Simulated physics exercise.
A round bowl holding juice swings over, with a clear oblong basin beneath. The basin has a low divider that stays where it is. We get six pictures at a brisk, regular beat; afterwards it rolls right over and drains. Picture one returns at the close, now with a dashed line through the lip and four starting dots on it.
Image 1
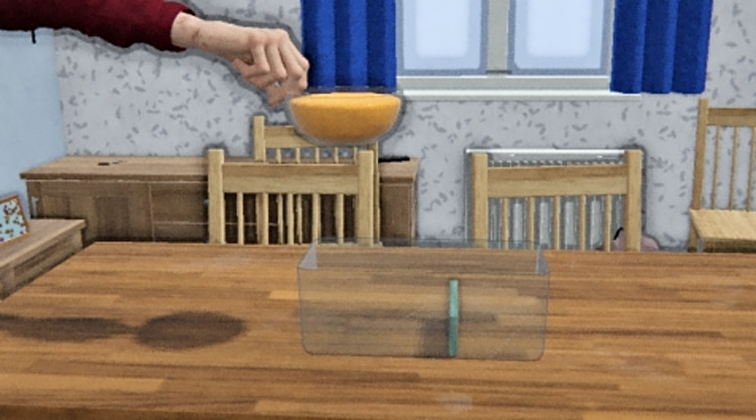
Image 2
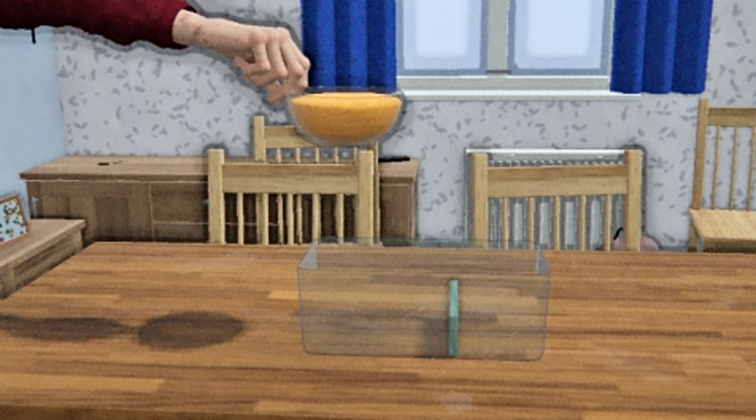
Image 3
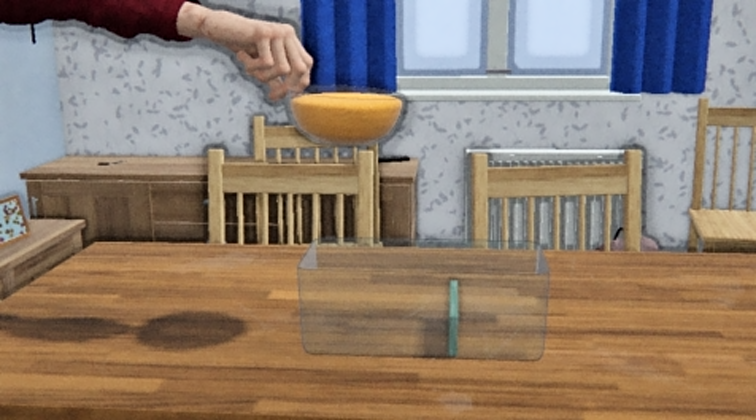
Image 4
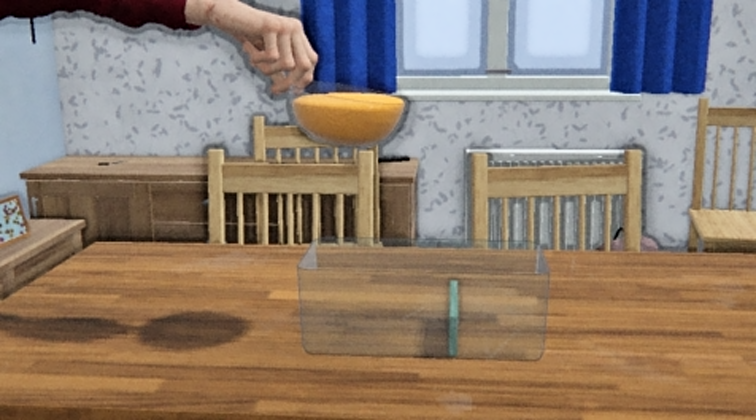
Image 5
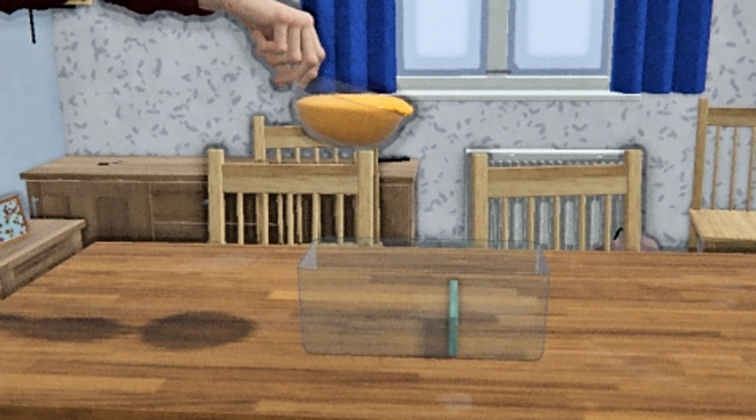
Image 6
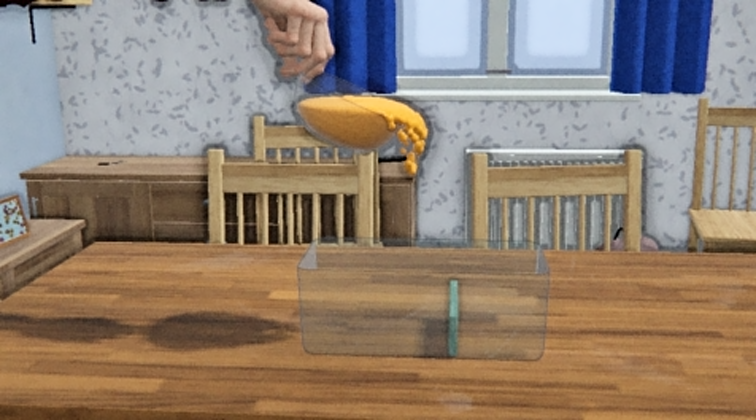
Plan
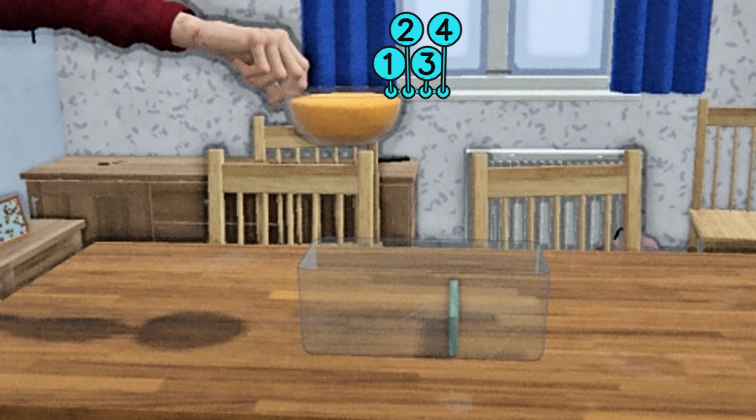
In a dining room, a hand held a round bowl of orange juice above a clear basin on a wooden table, then tilted it rightward until juice ran over the lip.
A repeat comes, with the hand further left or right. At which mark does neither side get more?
I would pick dot 1.
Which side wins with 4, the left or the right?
The right side.
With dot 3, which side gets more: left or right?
More ends on the right.
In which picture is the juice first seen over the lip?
In picture 5.
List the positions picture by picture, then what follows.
Upright, lip at (402, 91); basin from (303, 351) to (544, 359); top of the wall at (454, 297); nothing has left yet.
Upright, lip at (402, 92); nothing has left yet.
Tipped about 5°, lip at (403, 96); nothing has left yet.
Tipped about 10°, lip at (405, 101); nothing has left yet.
Tipped about 17°, lip at (406, 109); juice is over the lip, down to (406, 109).
Tipped about 26°, lip at (406, 119); juice is over the lip, down to (413, 171).
On the marked copy, 1 at (391, 91); 2 at (408, 91); 3 at (425, 91); 4 at (443, 91).
For dot 1, about 50 % ends left of the wall and 49 % right of it.
For dot 2, about 29 % ends left of the wall and 70 % right of it.
For dot 3, about 16 % ends left of the wall and 83 % right of it.
For dot 4, about 8 % ends left of the wall and 91 % right of it.
